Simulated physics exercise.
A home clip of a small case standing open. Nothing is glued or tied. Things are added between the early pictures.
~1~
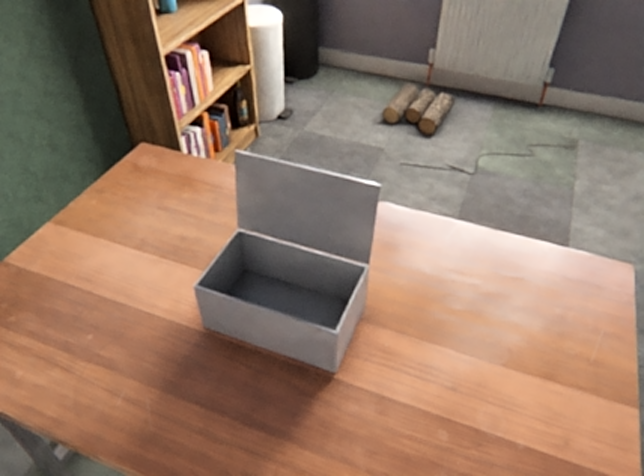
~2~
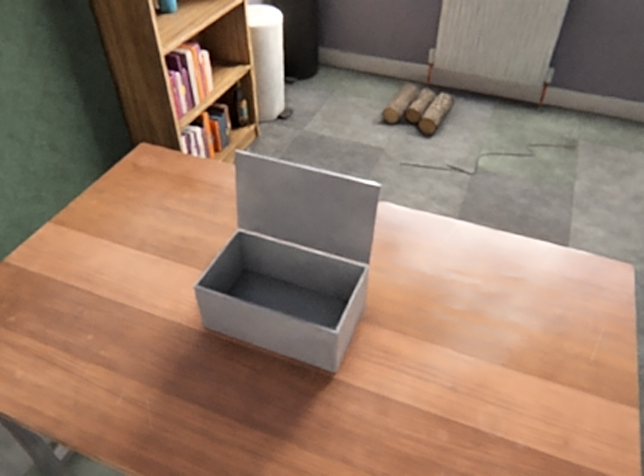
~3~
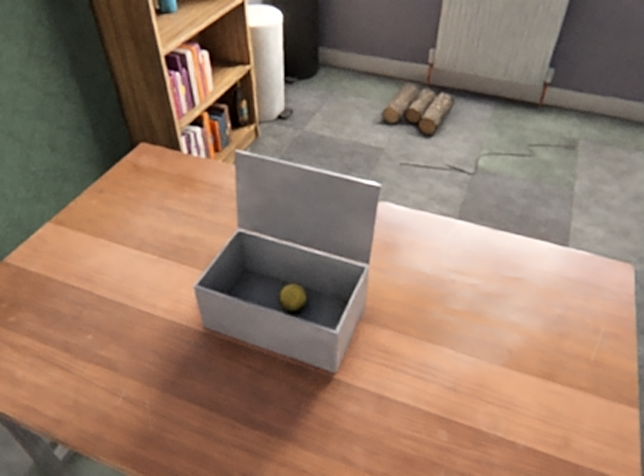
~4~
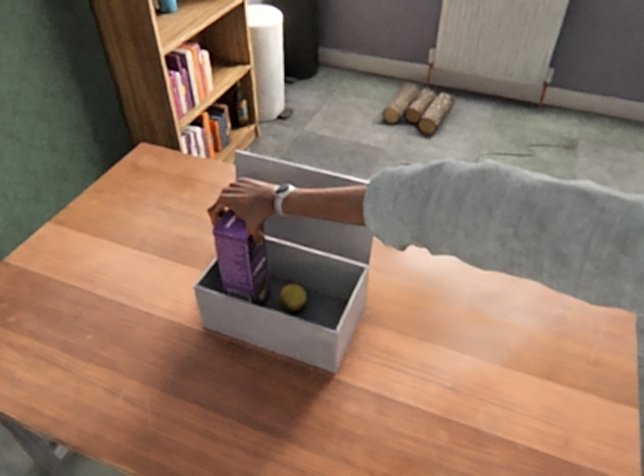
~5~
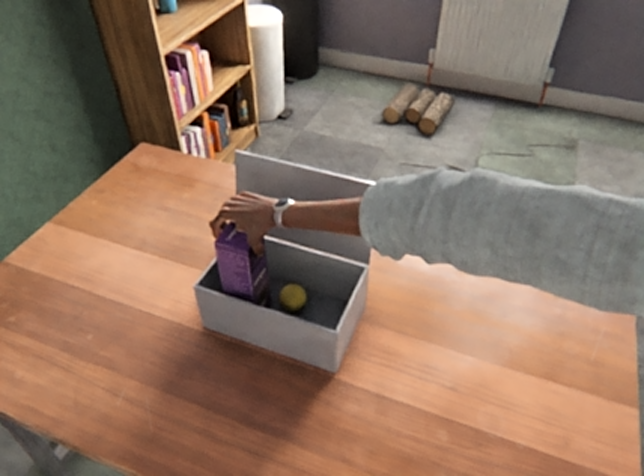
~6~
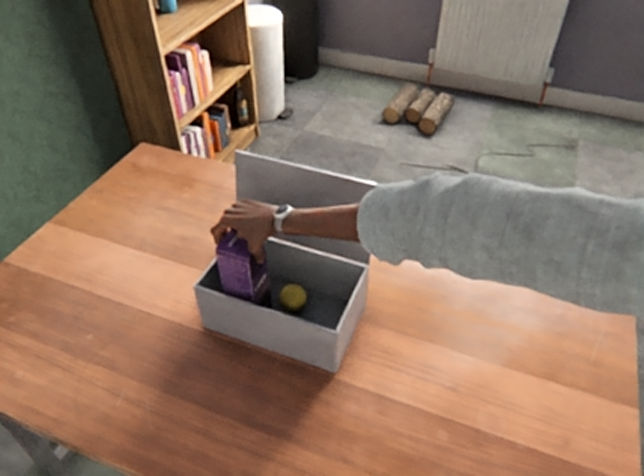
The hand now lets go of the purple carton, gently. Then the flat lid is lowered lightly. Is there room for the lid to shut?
As it turns out, it is held up.
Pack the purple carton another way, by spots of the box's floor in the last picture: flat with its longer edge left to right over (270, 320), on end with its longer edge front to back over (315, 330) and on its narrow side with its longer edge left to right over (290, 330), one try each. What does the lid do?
In the first case it shuts flat; in the second case it is held up; in the third case it shuts flat.
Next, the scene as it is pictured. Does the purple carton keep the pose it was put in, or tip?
It keeps its pose.
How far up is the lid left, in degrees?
Some 50° above the rim.
Then, 1.00 s past the last view, lid starting down.
Then, 1.40 s past the last view, lid 72° above the rim.
Then, 1.70 s past the last view, lid 54° above the rim.
Finally, lid 48° above the rim; both still in place. Final places as the last picture's camera would see them, purple carton near (246, 282).
